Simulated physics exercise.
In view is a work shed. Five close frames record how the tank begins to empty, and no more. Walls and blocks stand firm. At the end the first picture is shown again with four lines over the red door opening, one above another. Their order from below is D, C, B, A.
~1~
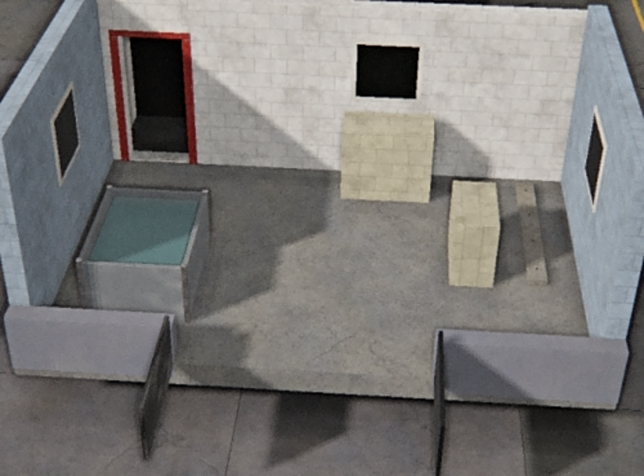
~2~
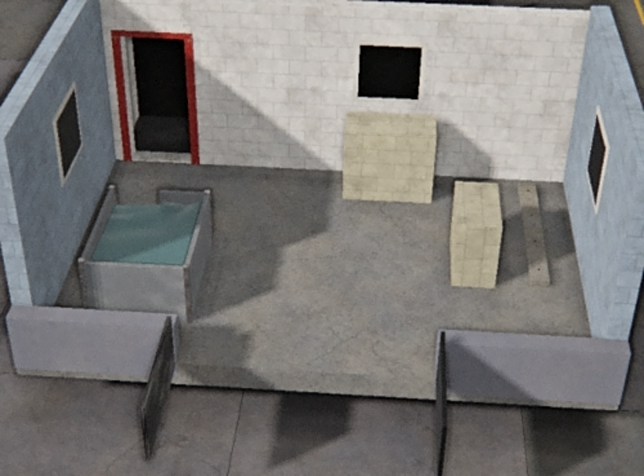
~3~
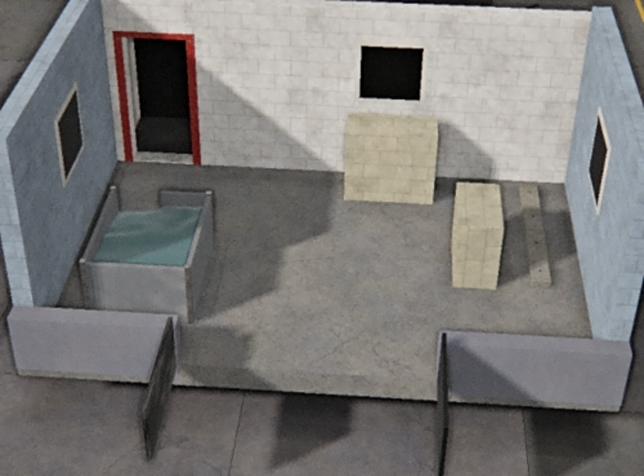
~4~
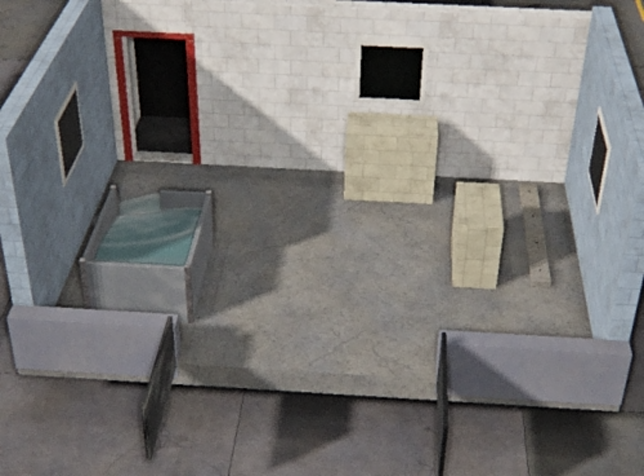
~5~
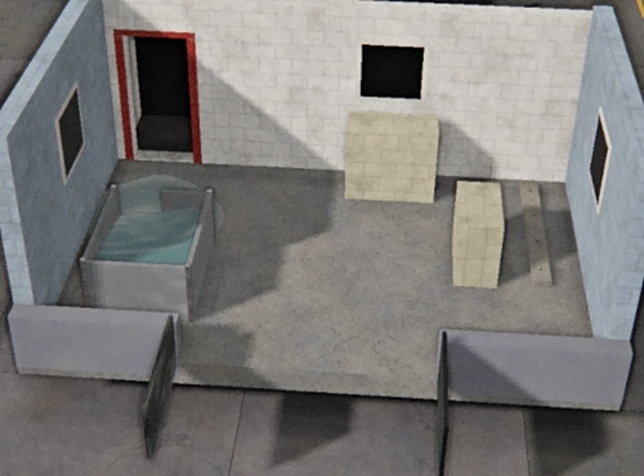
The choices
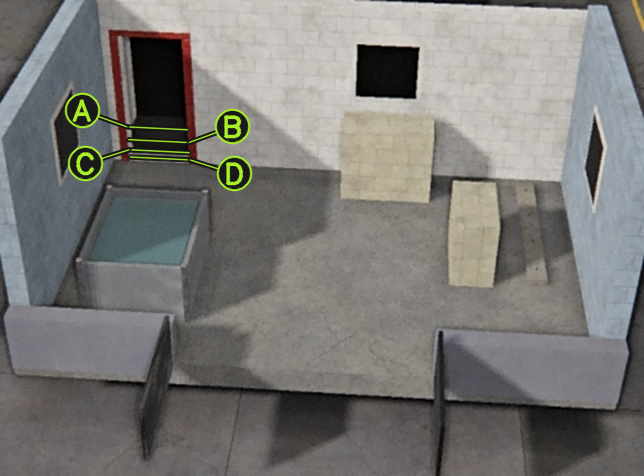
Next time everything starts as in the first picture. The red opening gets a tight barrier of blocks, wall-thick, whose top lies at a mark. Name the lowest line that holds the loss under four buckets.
It is B.
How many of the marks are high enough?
Two.
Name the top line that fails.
The answer is C.
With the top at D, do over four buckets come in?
Yes.
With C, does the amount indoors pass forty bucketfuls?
No, less.
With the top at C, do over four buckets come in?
Yes, that goes wrong.
In lime, A at (157, 128); B at (158, 141); C at (159, 151); D at (159, 158); from the bottom up D, C, B, A.
With A, nothing gets over.
With B, a splash gets over, under a bucket.
With C, about 14 bucketfuls get in.
With D, dozens of bucketfuls pour in.
